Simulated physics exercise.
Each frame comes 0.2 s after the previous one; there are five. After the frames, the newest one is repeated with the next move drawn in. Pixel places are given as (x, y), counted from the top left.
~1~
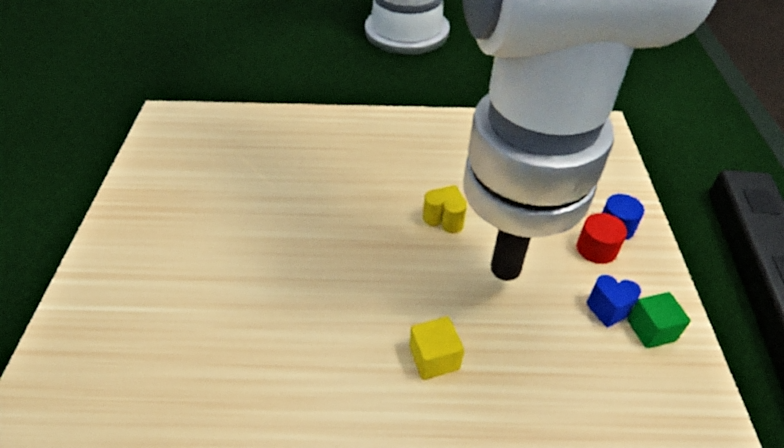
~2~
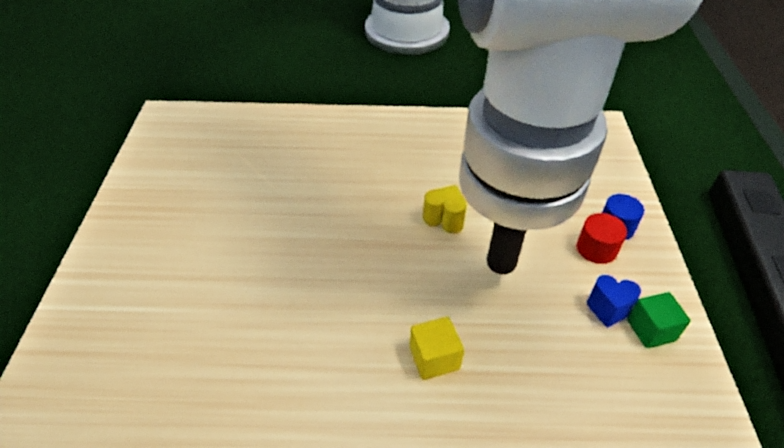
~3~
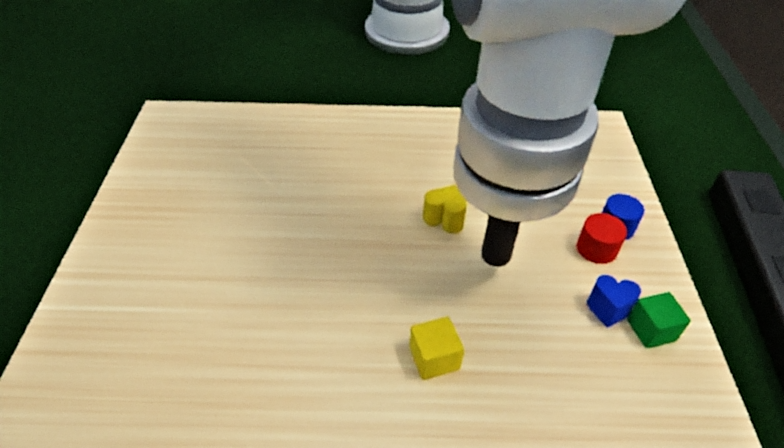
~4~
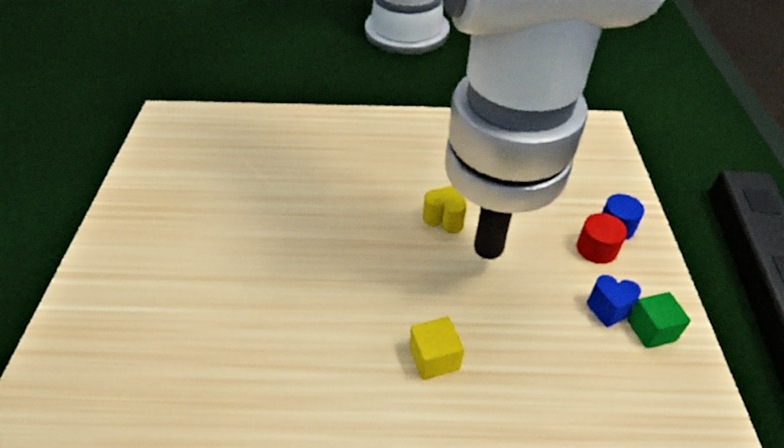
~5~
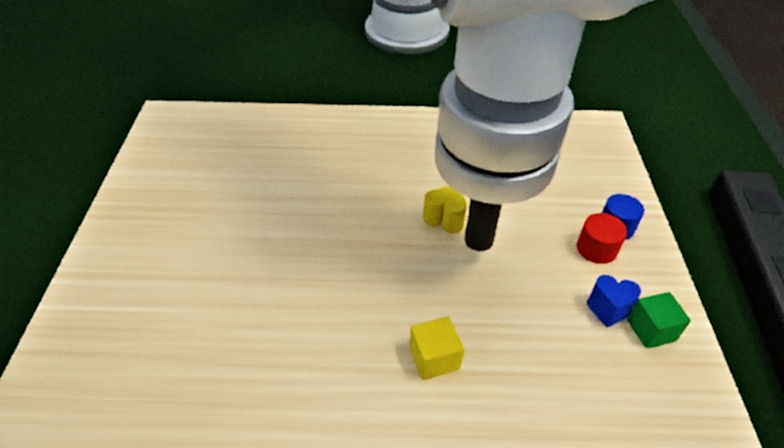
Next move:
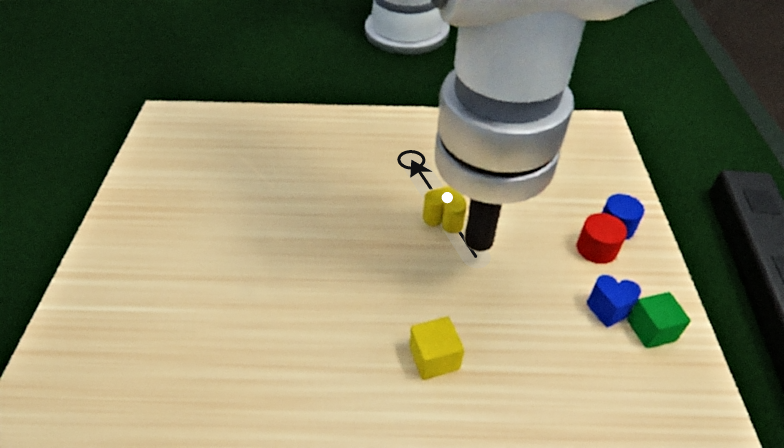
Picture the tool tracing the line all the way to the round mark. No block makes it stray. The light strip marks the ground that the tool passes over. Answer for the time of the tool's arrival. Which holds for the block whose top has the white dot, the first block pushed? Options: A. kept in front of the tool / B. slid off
Letter B.
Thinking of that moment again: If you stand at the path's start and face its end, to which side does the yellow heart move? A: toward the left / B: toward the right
The correct letter is A.
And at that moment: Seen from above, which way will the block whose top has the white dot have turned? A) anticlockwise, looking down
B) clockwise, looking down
Correct choice: A.
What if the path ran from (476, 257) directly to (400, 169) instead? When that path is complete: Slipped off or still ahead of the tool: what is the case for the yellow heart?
The tool still drives it.
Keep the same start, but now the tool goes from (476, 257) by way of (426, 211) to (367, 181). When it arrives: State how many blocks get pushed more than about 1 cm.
Expect one.
Drawn move, in a line from (476, 257) to (411, 160); the dot is on the yellow heart.
What follows on the original path. One third of the way, tool (454, 205); yellow heart (429, 180), turned 15° anticlockwise.
Two thirds of the way, tool (432, 174); yellow heart (402, 160), turned 70° anticlockwise.
At the end, tool (412, 145); yellow heart (392, 150), turned 145° anticlockwise.
